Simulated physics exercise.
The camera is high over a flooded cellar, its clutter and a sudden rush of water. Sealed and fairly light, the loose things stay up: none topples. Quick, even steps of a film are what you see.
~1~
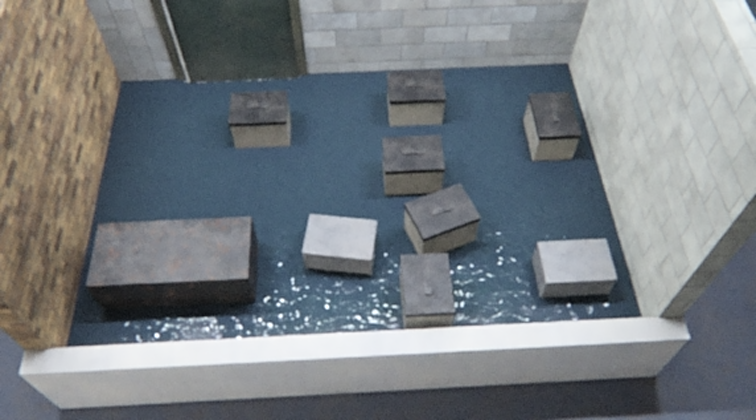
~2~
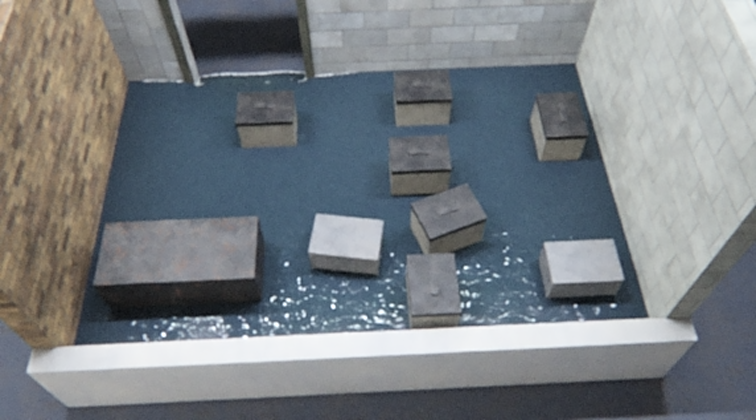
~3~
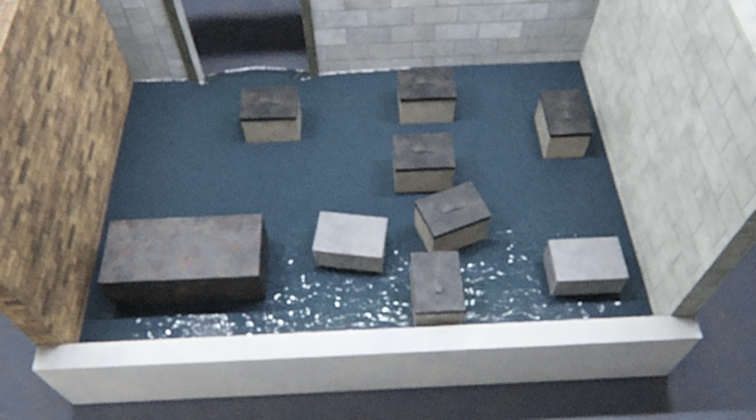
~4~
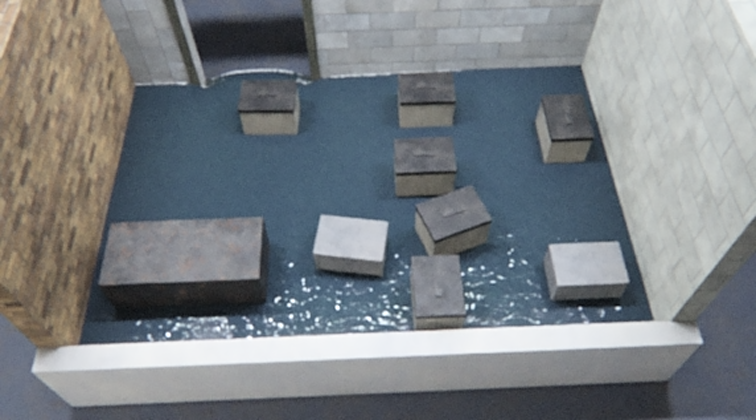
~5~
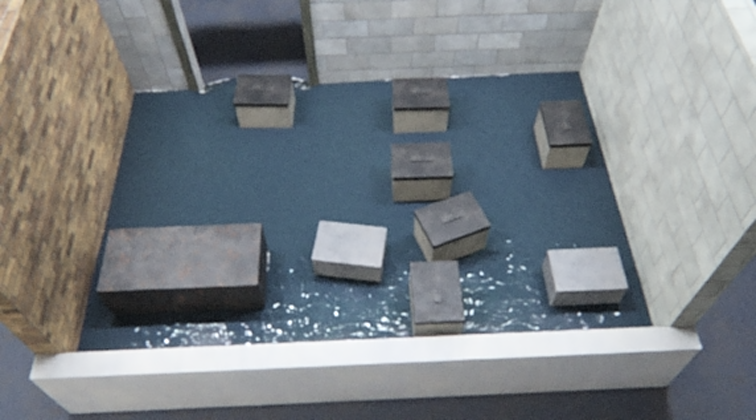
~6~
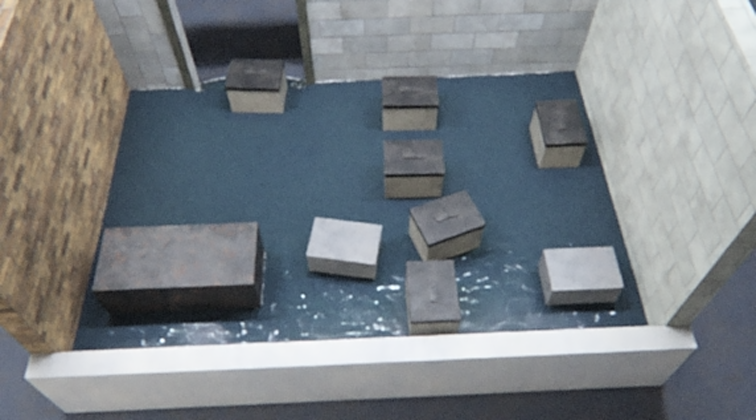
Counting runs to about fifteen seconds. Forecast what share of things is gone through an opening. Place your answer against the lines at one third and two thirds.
It sits between the two lines.
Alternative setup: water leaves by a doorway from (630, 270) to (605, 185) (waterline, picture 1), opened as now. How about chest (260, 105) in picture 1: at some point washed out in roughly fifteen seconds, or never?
Verdict: No.
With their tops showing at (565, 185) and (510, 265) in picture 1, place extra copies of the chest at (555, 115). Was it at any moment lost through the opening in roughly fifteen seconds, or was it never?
Well, the first one never leaves, but the second one never leaves.
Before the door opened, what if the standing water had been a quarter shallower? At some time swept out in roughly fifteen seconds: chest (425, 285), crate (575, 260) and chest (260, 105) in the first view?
Going through them: Never leaves, then never leaves, then leaves the room.
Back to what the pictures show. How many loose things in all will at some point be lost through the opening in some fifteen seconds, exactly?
The count is 3.
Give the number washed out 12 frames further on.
2.
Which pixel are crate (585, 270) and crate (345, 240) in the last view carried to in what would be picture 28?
First one at roughly (550, 256), second at roughly (199, 139).
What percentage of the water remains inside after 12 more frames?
Close to 72 per cent, I think.
A moment on, 1 of 8 are out; 7 afloat.
Next, 2 of 8 are out; 6 afloat.
Later, 3 of 8 are out; 5 afloat.
In the end, 3 of 8 are out; 5 afloat.
